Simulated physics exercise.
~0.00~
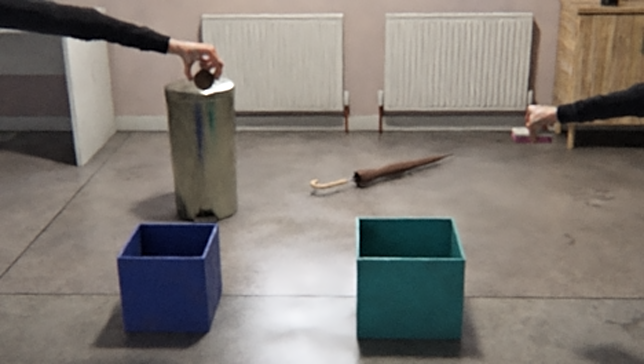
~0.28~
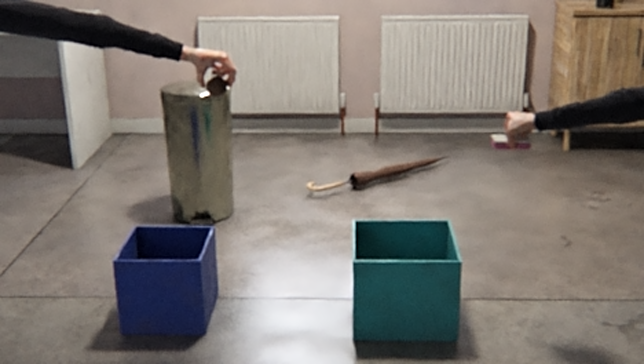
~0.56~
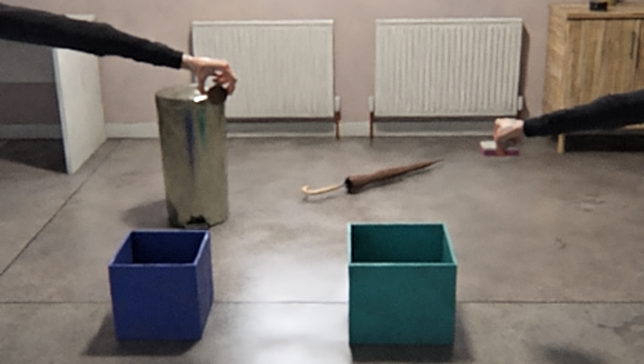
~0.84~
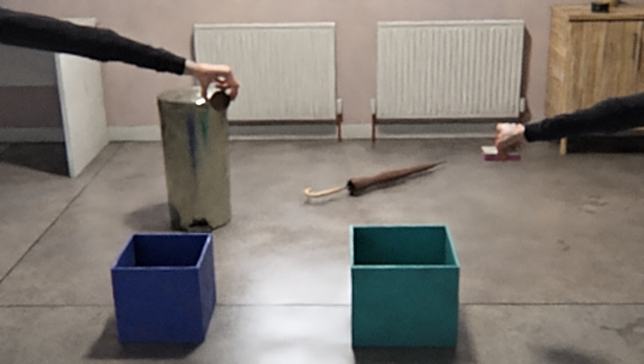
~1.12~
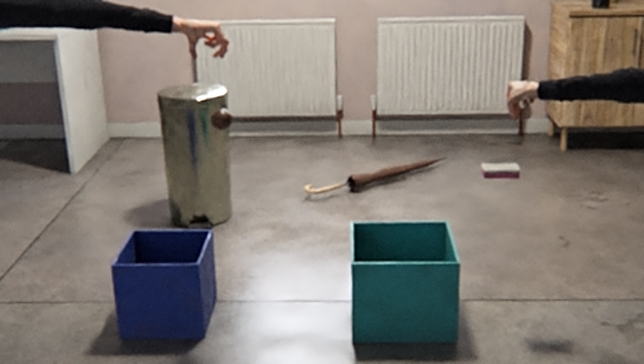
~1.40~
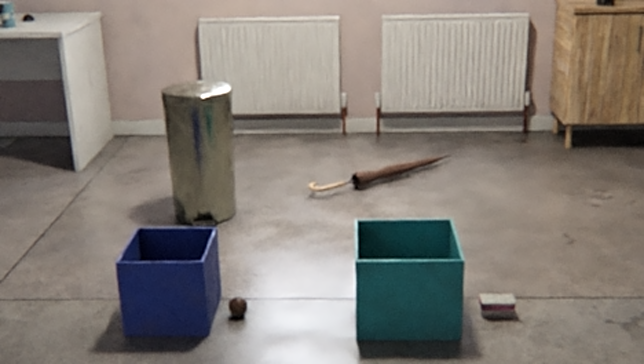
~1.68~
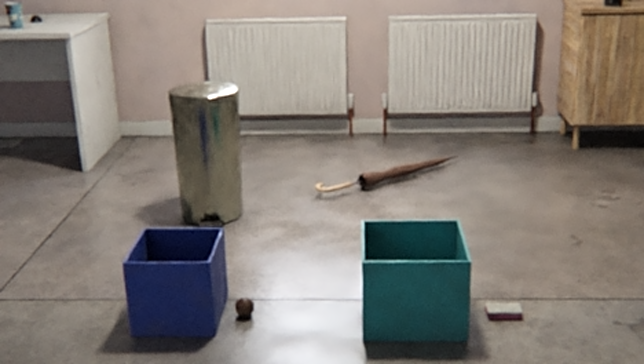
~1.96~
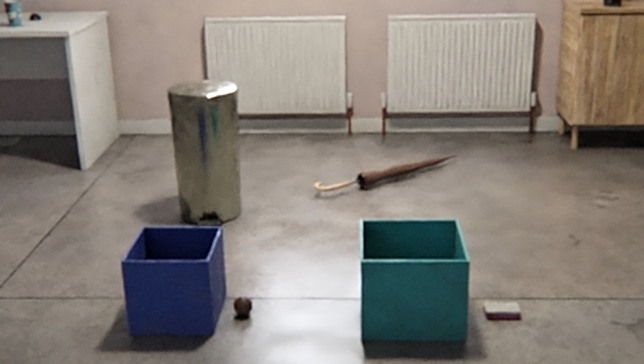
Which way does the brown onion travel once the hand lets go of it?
The brown onion moves down, dropping to the floor beside the blue box.
A brown onion and a pink sponge are held up by two dark-sleeved arms, one reaching in from each side of a grey-floored room, seen from the front by a slightly swaying camera. A blue open box stands at the left and a teal one at the right, with a metal bin, an umbrella and white radiators behind. The onion shifts a little right and the sponge a little left before both hands let go and draw away. Both things drop and miss the boxes. The onion rests on the floor just right of the blue box, and the sponge lies right of the teal one.
